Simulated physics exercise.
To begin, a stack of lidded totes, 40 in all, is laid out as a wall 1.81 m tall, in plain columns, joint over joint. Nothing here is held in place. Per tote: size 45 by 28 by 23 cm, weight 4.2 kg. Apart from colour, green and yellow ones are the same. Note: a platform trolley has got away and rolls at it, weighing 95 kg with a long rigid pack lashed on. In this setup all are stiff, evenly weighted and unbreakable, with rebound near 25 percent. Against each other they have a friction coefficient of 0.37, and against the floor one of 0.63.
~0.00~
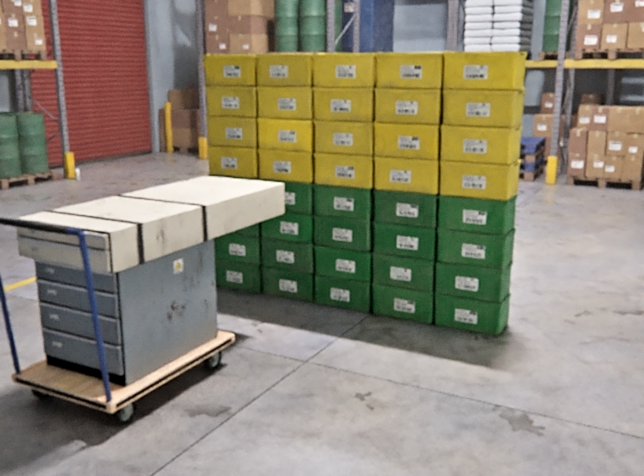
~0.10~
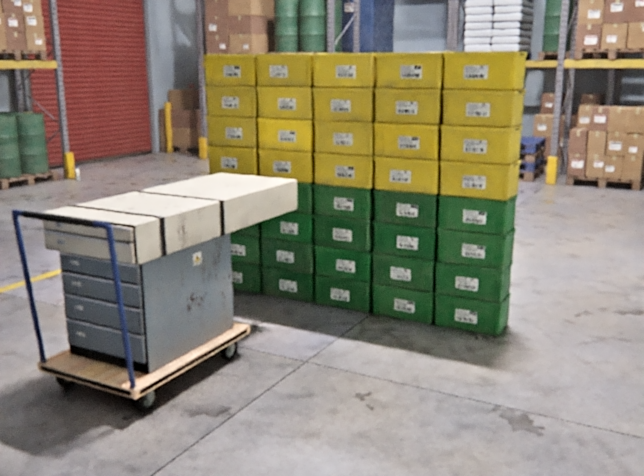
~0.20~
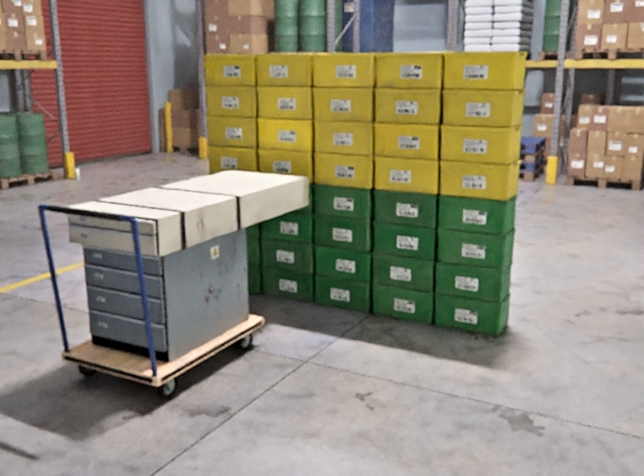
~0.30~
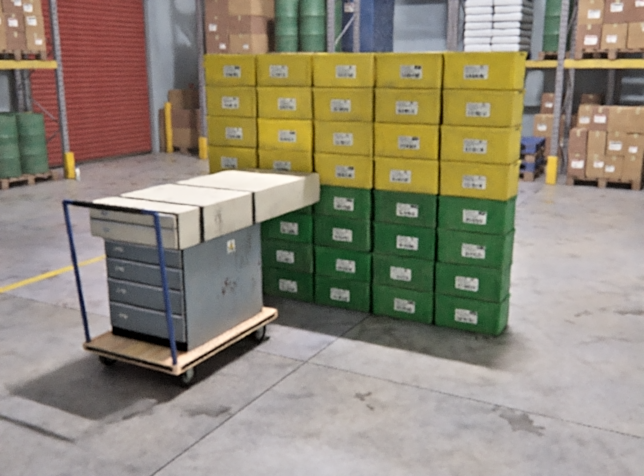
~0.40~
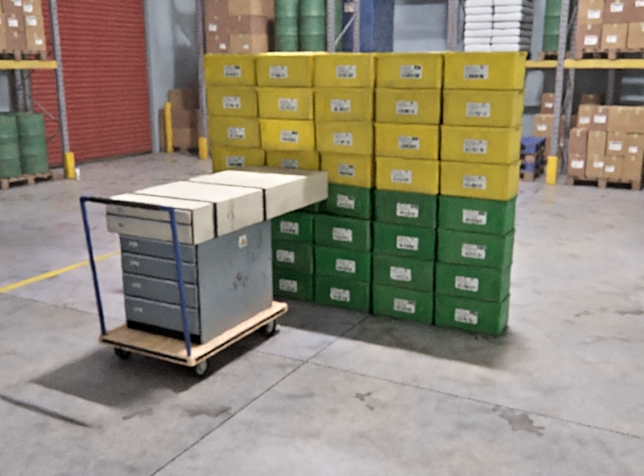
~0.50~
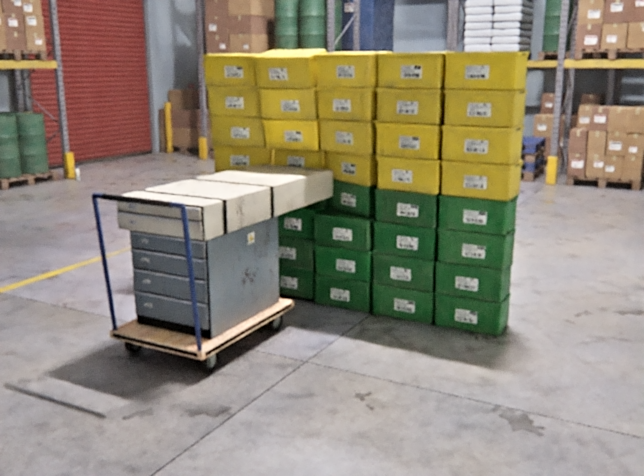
A wall of lidded totes, yellow rows above green, stands on the grey concrete floor of a warehouse, seen from slightly above by a still camera. At left, a blue-handled platform trolley carries a grey drawer cabinet topped with long cream boxes, with racking and a red shutter behind. The trolley rolls rightward until the overhanging boxes push into the wall, shifting and slightly tilting totes on its left side.
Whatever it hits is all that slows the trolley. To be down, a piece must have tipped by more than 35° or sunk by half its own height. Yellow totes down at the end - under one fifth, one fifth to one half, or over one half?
Over one half.
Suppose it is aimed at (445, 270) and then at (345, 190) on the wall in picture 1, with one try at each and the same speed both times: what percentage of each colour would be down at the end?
You'd get green at 30 followed by 40, and yellow at 40 followed by 60 percent.
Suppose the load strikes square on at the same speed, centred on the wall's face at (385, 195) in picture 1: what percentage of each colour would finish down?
Green 40 %, yellow 40 %.
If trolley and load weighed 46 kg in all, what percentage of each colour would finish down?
The split would be green 20, then yellow 40 per cent.
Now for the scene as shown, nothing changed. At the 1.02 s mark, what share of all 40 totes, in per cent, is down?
20 per cent by then.
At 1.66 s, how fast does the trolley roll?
Speed: Near 0.0 m/s.
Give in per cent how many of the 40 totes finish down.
Near 50 per cent.
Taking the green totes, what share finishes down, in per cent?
Green: 40%.
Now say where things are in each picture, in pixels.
In the first frame (pixels give the middle of a visible side), load (280, 194) 50 cm short of the wall; top yellow tote (342, 71); none has stirred.
The second frame shows load (293, 190) 34 cm short of the wall; top yellow tote (342, 71).
The third frame shows load (305, 186) 18 cm short of the wall; top yellow tote (342, 71).
The fourth frame shows load (316, 183) 21 mm short of the wall; top yellow tote (342, 71).
The fifth frame shows load (324, 180) 10 cm into the wall's line; top yellow tote (342, 71); steepest lean 4°, the tote at (286, 135); movement in 11 of them.
The sixth frame shows load (330, 179) 19 cm into the wall's line; top yellow tote (342, 71) 24 mm from its place; steepest lean 11°, the tote at (290, 136); movement in 20 of them.
After 1.02 s, load 49 cm past the wall's line, still rolling; 4 of the 20 yellow totes down (8 of 40 in all colours); top yellow tote 11° from how it stood; top green tote 8° from how it stood.
After 1.66 s, load 66 cm past the wall's line, stopped; 12 of the 20 yellow totes down (19 of 40 in all colours); top yellow tote on its side; top green tote 72° from how it stood, 36 cm lower.
In the end (3.0 s), load 66 cm past the wall's line, stopped; 12 of the 20 yellow totes down (19 of 40 in all colours); top yellow tote upside down; top green tote on its side. That is 60 per cent. From the last view, middles, top yellow tote near (516, 235), top green tote near (248, 243).
